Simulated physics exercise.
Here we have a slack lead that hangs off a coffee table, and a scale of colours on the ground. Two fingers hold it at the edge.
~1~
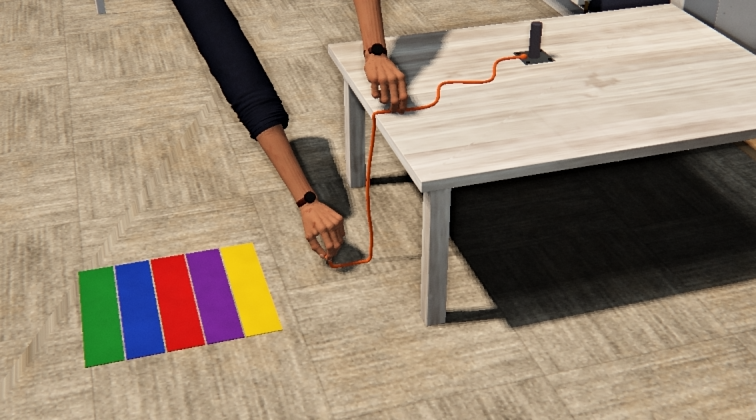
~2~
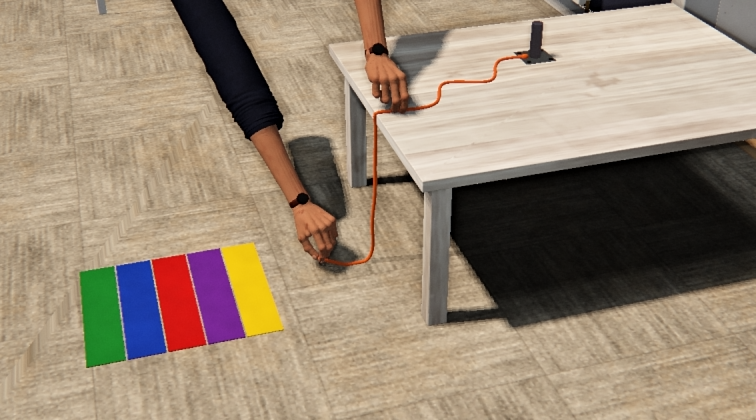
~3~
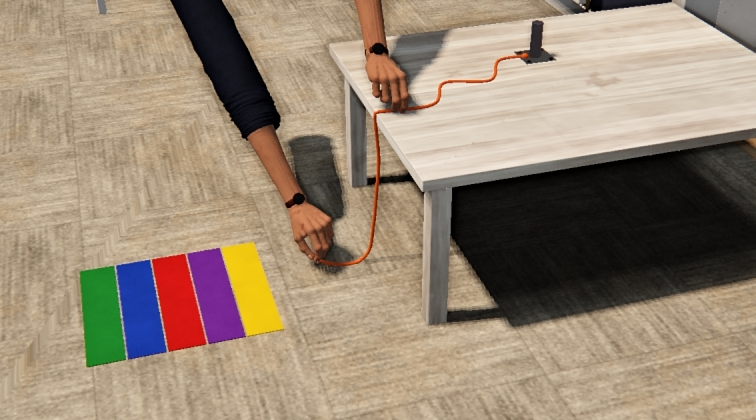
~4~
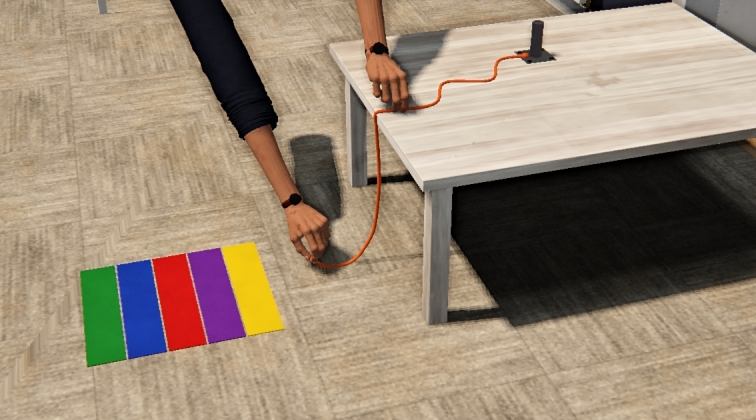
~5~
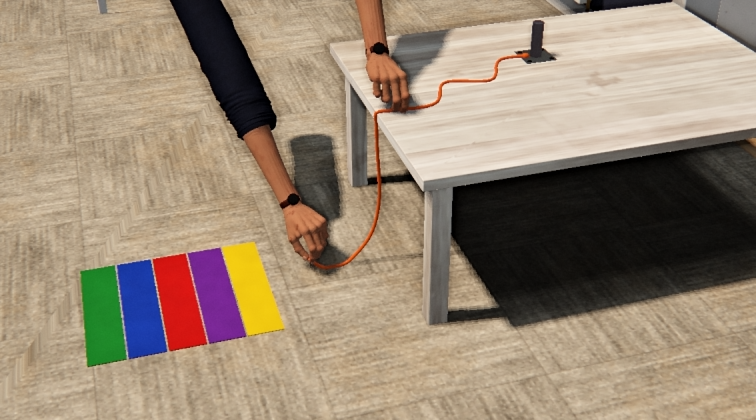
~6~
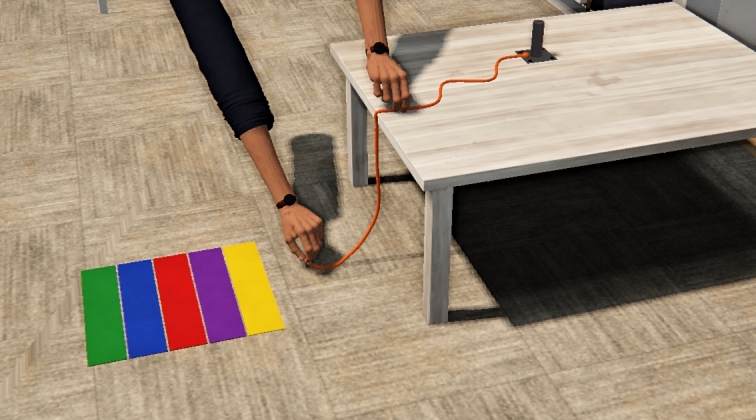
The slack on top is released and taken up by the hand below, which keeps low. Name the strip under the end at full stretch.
It halts on the red strip.
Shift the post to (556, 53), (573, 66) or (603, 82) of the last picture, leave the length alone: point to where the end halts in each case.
The places are (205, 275), (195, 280) and (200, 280).
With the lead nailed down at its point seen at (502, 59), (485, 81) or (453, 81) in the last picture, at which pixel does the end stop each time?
About (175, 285), (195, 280) and (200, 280).
A little later, end near (234, 272); over yellow.
Next, end near (196, 279); over purple.
When it is tight, end near (171, 283); over red. Over red.
